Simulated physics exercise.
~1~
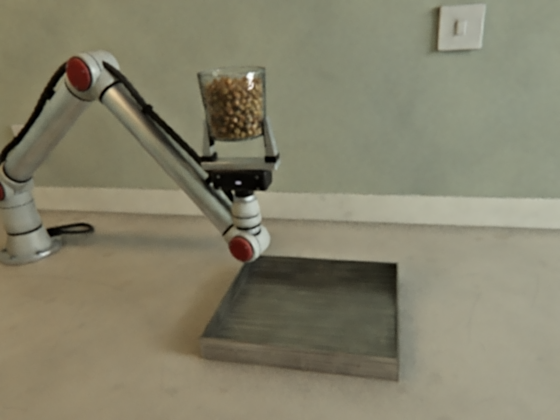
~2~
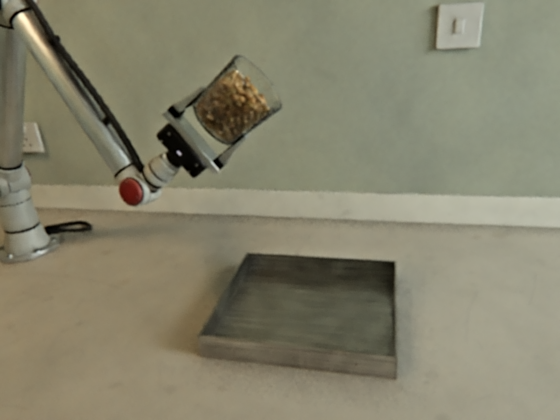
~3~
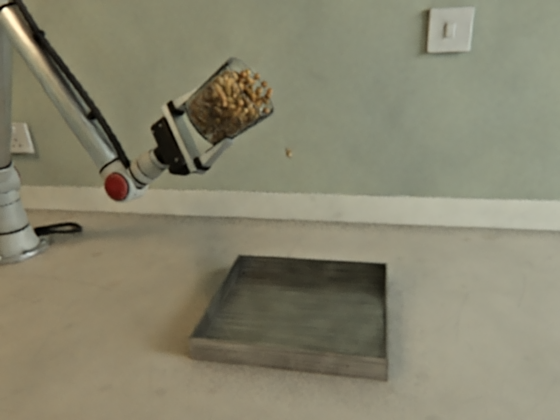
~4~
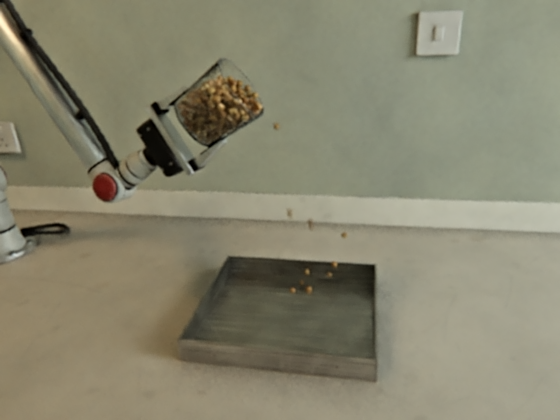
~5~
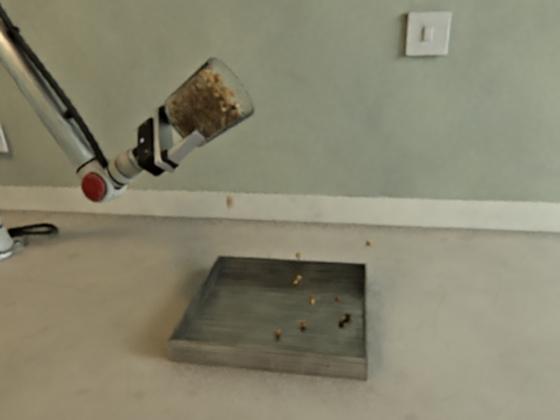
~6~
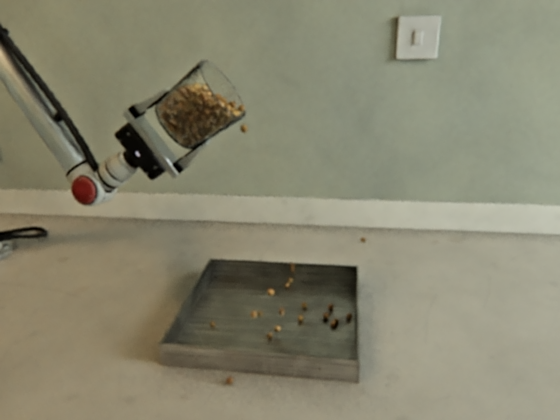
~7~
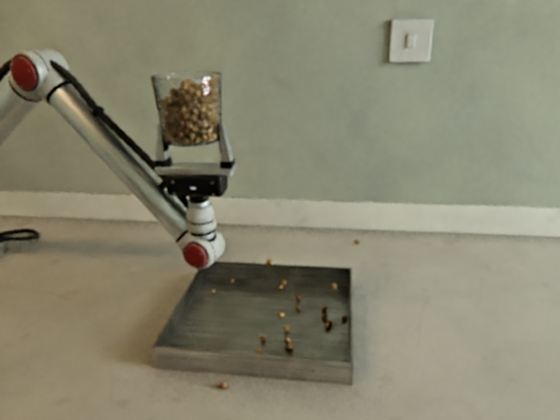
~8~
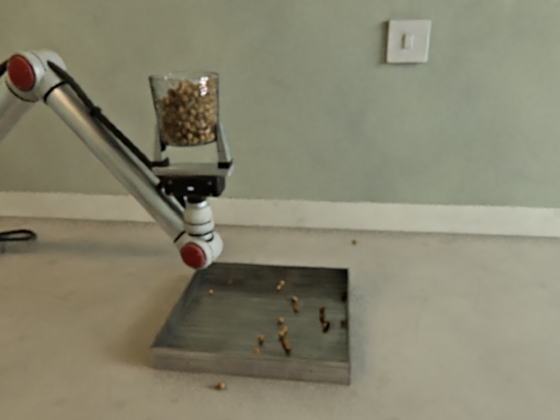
A robot arm tilted a clear cup of brownish beads to the right over a gray square tray, letting a few trickle out and scatter, then turned it upright again, leaving the cup still mostly full and one bead lying outside the tray's front edge.
